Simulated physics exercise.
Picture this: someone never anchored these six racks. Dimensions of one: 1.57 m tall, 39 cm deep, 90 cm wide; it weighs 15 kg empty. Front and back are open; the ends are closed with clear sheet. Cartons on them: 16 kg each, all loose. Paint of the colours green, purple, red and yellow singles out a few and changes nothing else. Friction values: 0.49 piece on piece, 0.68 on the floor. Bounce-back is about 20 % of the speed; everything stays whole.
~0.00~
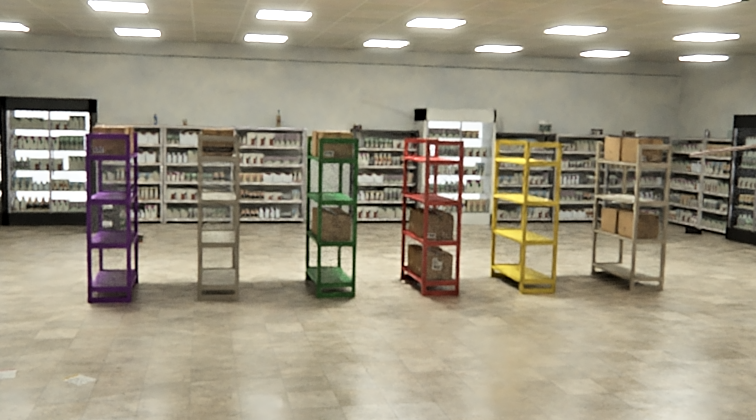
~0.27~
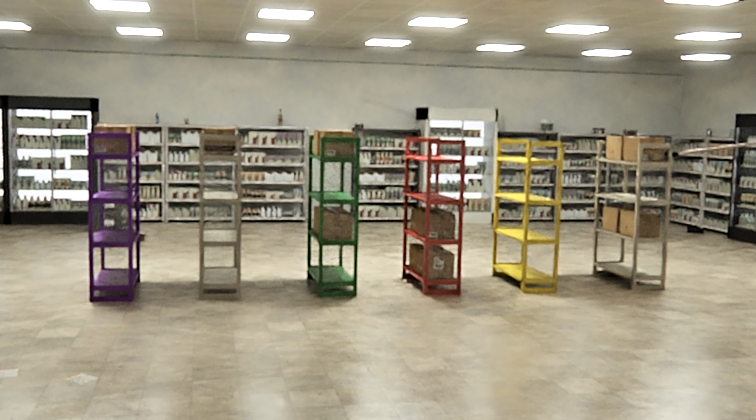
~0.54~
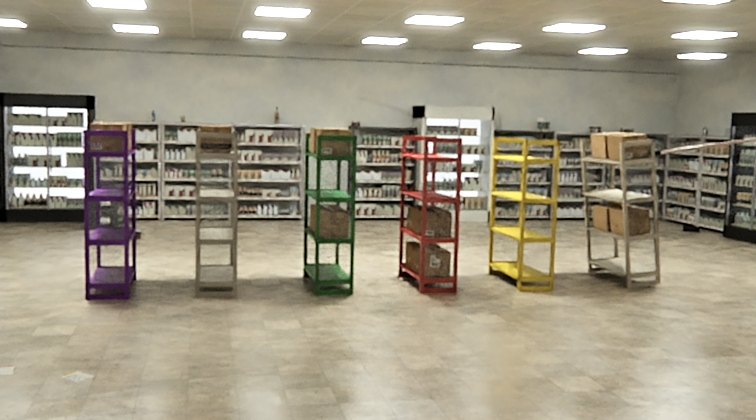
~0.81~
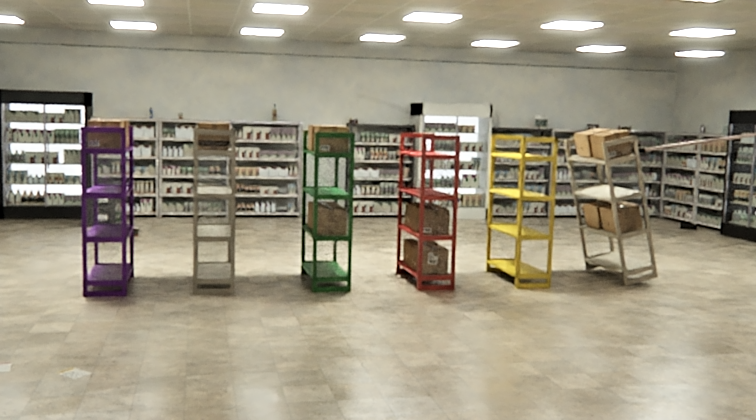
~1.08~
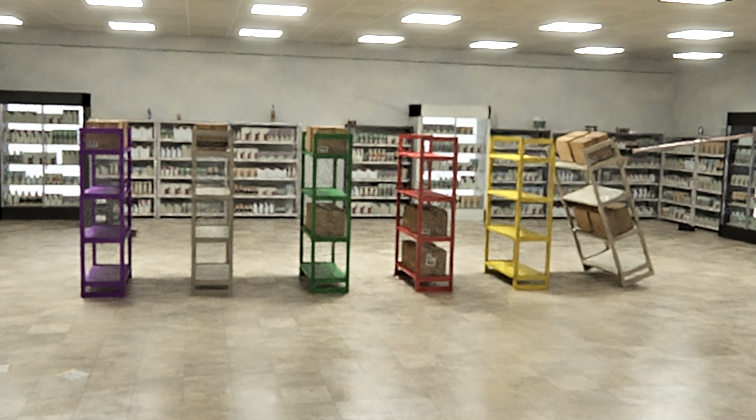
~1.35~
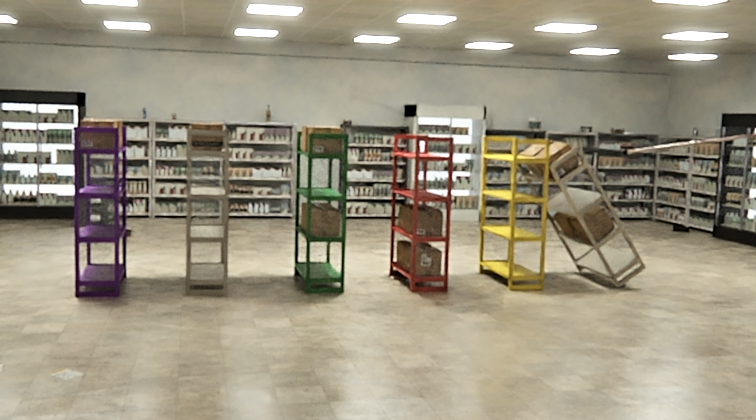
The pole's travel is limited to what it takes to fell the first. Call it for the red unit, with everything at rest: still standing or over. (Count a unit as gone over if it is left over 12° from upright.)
Falls.
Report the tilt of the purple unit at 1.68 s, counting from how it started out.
Some 0 degrees.
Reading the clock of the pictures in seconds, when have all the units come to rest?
Near 3.5 s.
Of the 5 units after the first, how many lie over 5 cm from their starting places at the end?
Shifted count - 2.
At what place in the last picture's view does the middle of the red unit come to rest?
At roughly (386, 209).
Around 1.68 s, 4 cartons spilt or dropped; 1 of the 5 other units over; red unit unmoved; yellow unit tipped 27°.
Around 2.32 s, 4 cartons spilt or dropped; 2 of the 5 other units over; red unit tipped 26°; yellow unit tipped 45°.
Finally (3.6 s), 6 cartons spilt or dropped; 2 of the 5 other units over; red unit tipped 25°; yellow unit tipped 45°; green unit unmoved. Three left standing. Seen by the last camera, middles, red unit near (386, 209), yellow unit near (454, 219).
